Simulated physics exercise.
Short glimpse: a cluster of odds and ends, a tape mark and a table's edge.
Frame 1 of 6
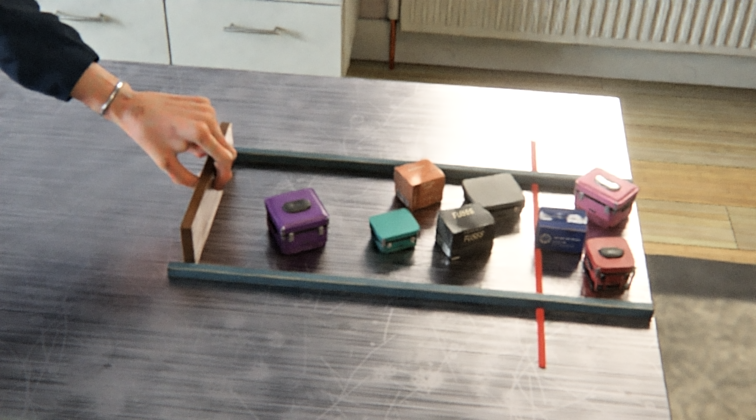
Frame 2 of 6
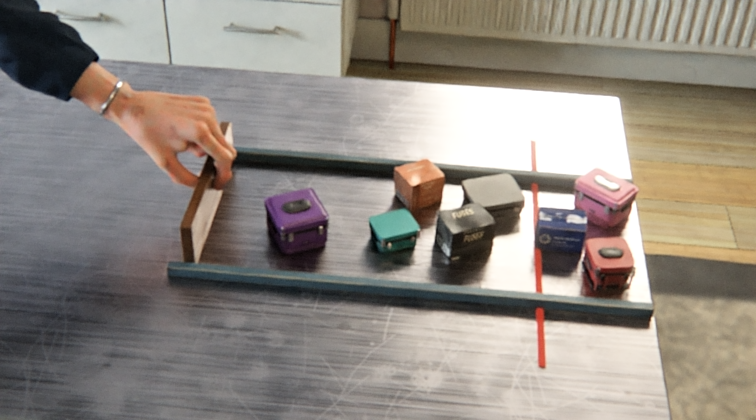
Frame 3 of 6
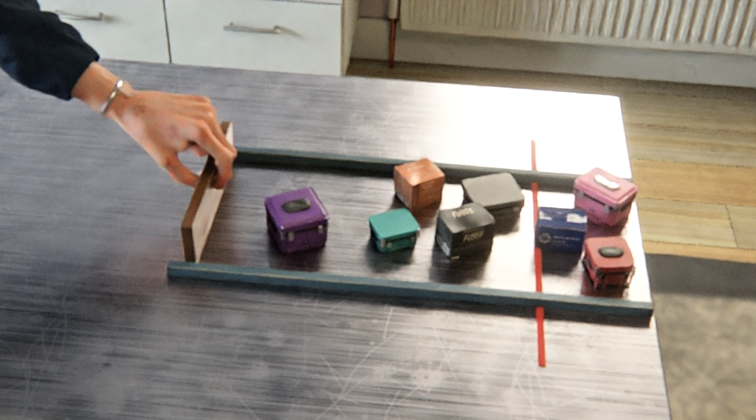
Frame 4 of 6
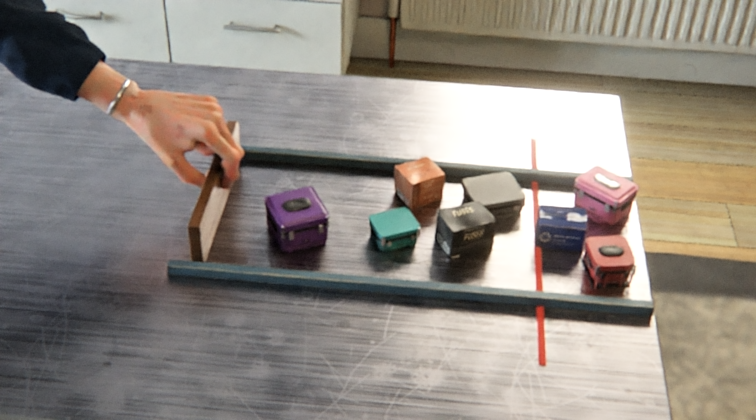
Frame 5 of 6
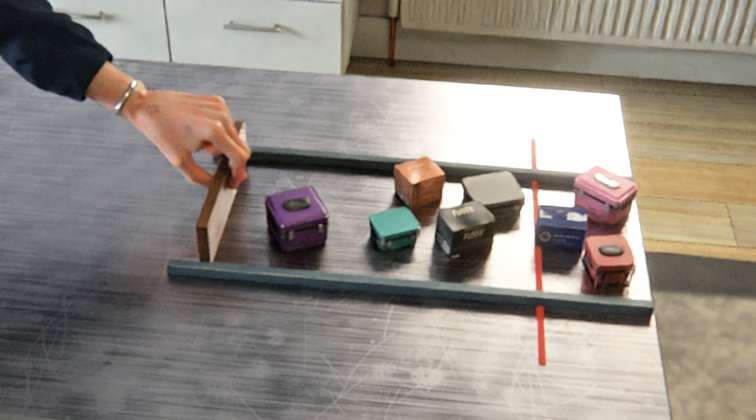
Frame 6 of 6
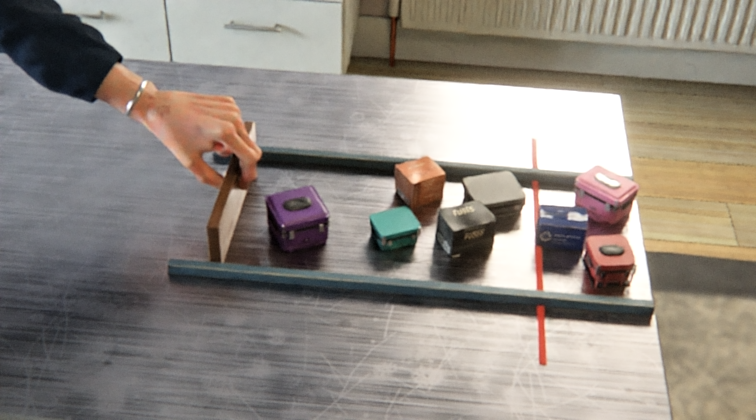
On a tabletop between two rails, a hand slides a wooden board slightly right towards small colourful boxes that stay still.
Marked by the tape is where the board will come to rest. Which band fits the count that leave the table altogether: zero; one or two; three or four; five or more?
The band that fits is three or four.
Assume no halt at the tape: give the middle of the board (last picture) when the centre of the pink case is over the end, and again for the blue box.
Around (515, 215), then around (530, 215).
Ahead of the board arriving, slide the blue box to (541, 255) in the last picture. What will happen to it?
Placed like that, it is safe.
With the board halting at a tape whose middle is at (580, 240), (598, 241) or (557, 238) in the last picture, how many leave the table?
Per try in turn: 6, 6, 4.
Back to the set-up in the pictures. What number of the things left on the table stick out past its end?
It totals 0.
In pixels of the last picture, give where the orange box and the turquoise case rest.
In the last picture, roughly (558, 199) and (613, 256).
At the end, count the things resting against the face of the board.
In total, 2.
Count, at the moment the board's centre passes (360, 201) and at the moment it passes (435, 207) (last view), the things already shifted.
One spot: 3. Other spot: 6.
Soon after, none off yet; pink case at rest near (605, 195); red case at rest near (609, 261); blue box at rest near (562, 227).
Then, none off yet; pink case at rest near (605, 195); red case at rest near (609, 261); blue box moved about its own width near (599, 230).
At rest, the number that fall off is three or four; fallen, black box, blue box, red case and pink case.
